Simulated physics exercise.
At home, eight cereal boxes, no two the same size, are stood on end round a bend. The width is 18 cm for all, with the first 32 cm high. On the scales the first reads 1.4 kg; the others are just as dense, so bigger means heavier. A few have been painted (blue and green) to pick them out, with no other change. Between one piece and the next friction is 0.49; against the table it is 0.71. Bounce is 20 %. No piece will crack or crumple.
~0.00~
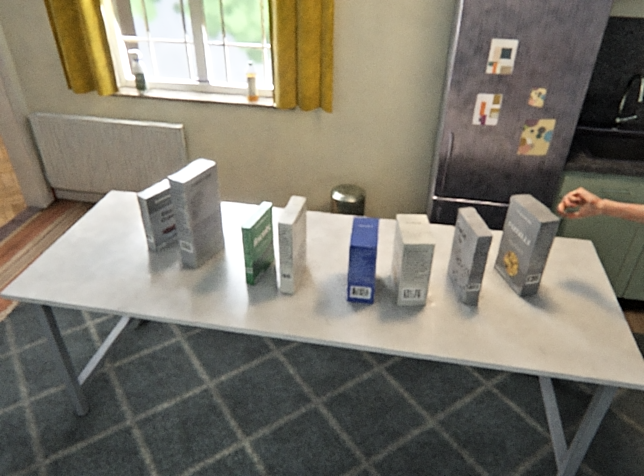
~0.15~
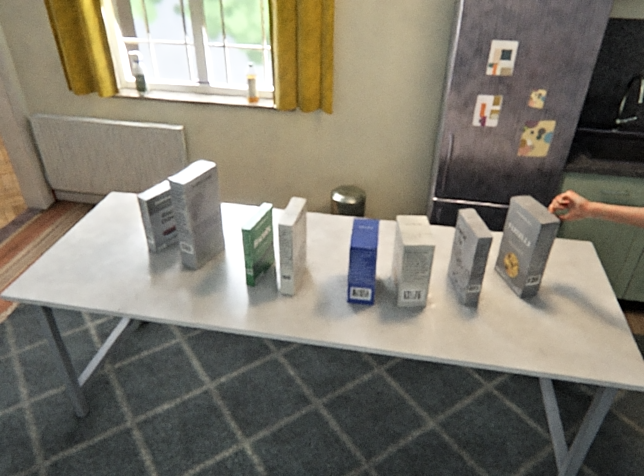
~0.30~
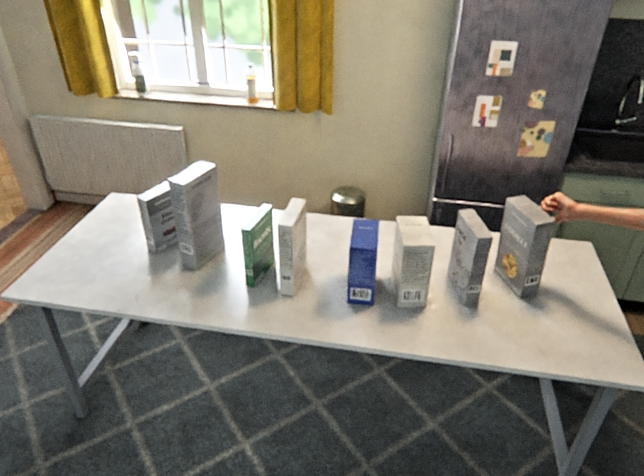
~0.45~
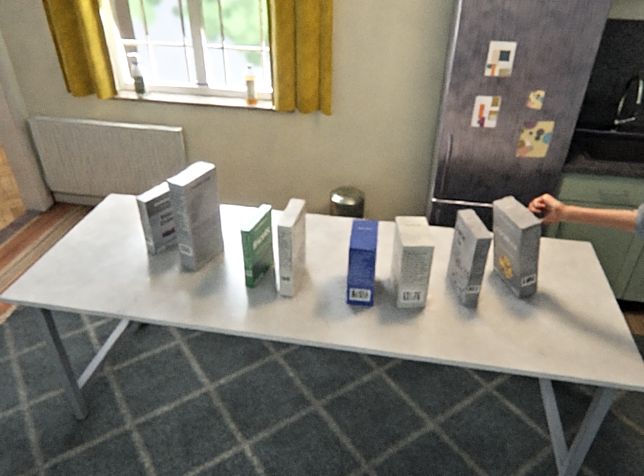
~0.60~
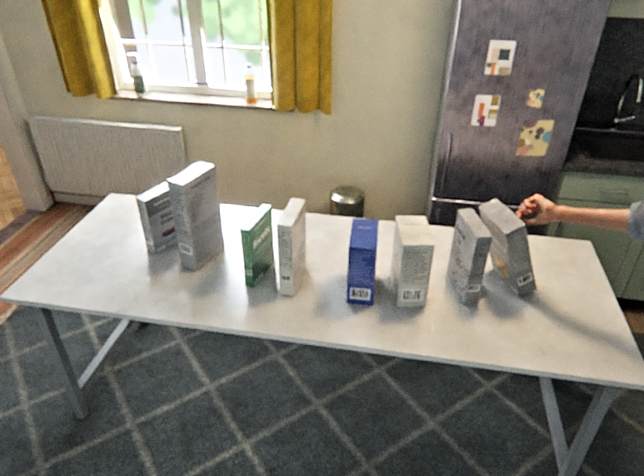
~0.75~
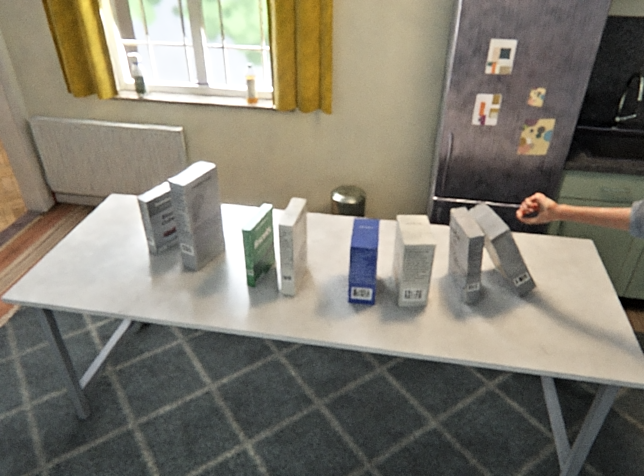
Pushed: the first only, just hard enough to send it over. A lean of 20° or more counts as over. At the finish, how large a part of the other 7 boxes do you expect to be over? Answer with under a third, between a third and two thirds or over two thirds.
I would say less than a third of them.
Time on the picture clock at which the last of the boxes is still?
Roughly 1.0 seconds.
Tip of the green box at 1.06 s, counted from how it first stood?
I'd put it at roughly 0 degrees away from its starting angle.
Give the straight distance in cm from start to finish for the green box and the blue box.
Green shifts close to 0 cm and blue close to 0 cm.
After 0.82 s, none of the 7 other boxes over, 1 disturbed.
After 0.90 s, 1 of the 7 other boxes over.
At rest (1.4 s), 1 of the 7 other boxes over; blue box leaning 3°; green box unmoved. That is 14 per cent. Six left standing. As the last picture would show them, middles, blue box near (362, 261), green box near (260, 246).
